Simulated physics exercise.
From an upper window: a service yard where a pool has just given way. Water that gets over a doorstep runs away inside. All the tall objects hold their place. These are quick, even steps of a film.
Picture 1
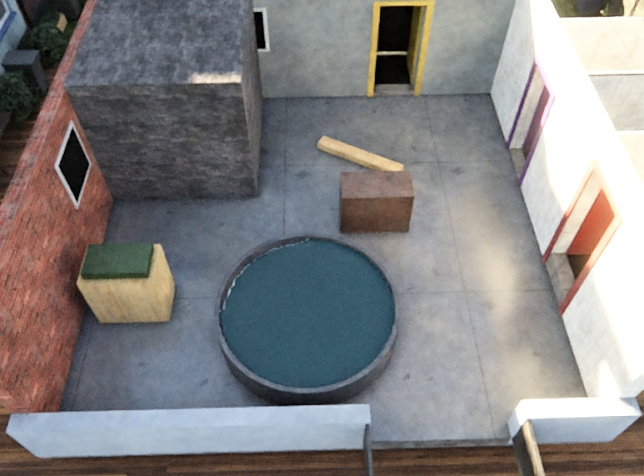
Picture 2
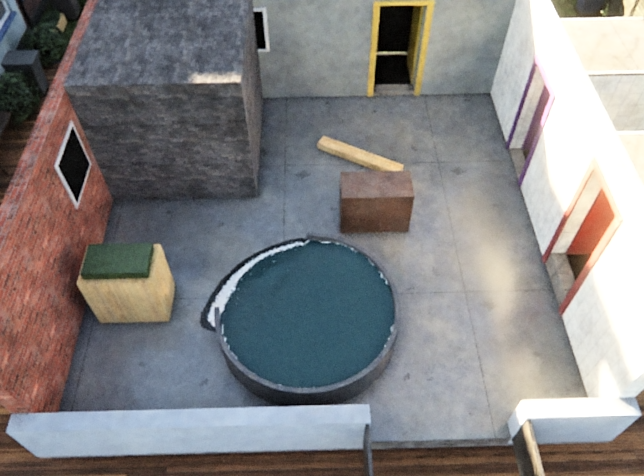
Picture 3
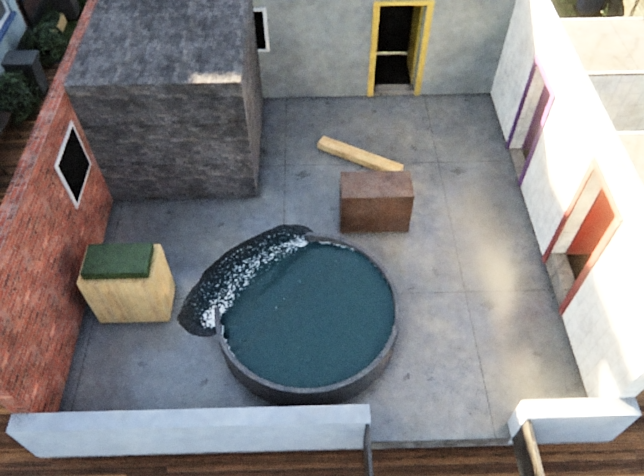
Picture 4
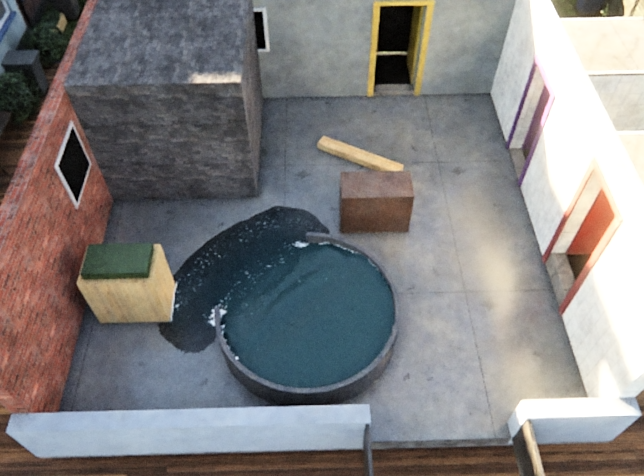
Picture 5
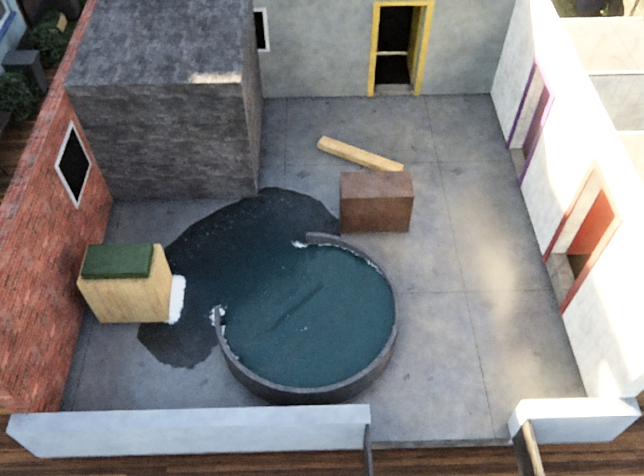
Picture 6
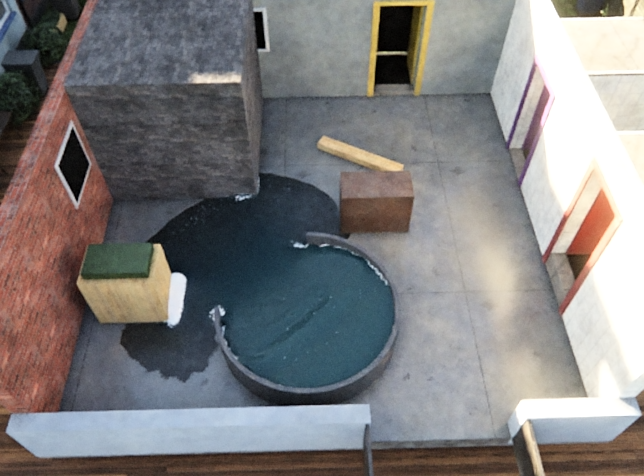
In a walled yard, water bursts from a round pool and spreads around a crate.
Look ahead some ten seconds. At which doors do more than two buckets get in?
In the end: The purple door admits no more than that; the yellow door admits no more than that; the red door admits no more than that.
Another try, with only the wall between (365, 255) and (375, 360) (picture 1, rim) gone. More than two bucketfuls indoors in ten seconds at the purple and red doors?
In short: Purple lets more in, red stays under.
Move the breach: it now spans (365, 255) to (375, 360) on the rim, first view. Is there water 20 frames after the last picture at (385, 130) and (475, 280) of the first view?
In that order: Clear, covered.
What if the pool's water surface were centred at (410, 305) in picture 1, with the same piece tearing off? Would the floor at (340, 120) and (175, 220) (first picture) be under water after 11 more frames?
As listed: No water, awash.
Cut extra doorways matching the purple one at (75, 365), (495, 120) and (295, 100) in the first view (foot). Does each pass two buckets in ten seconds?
In turn: Takes more, holds, takes more.
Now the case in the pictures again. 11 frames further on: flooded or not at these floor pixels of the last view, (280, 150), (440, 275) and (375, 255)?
In turn: Wet, free of water, no water.
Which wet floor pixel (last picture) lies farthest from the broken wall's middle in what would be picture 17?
Roughly at (298, 98).
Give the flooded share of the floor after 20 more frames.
About 40 per cent.
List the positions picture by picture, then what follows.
The first frame shows still water in the round pool at (307, 307).
In the second frame, the front is at (207, 323), out from the gap on the round pool's far side.
In the third frame, water pours out on the round pool's far side and has run to (188, 324).
In the fourth frame, the front is at (165, 324), out from the gap on the round pool's far side.
In the fifth frame, the front is at (282, 193), out from the gap on the round pool's far side.
In the sixth frame, the front is at (260, 177), out from the gap on the round pool's far side.
A moment on, water covers 25 % of the floor; the purple door not reached, the yellow door not reached, the red door not reached.
Next, water covers 30 % of the floor; the purple door not reached, the yellow door not reached, the red door not reached.
Then, water covers 40 % of the floor; the purple door not reached, the yellow door wet at the sill, nothing in, the red door not reached.
Later, water covers 60 % of the floor; the purple door not reached, the yellow door wet at the sill, nothing in, the red door not reached.
In the end, water covers 85 % of the floor; the purple door under two buckets in, the yellow door wet at the sill, nothing in, the red door wet at the sill, nothing in.
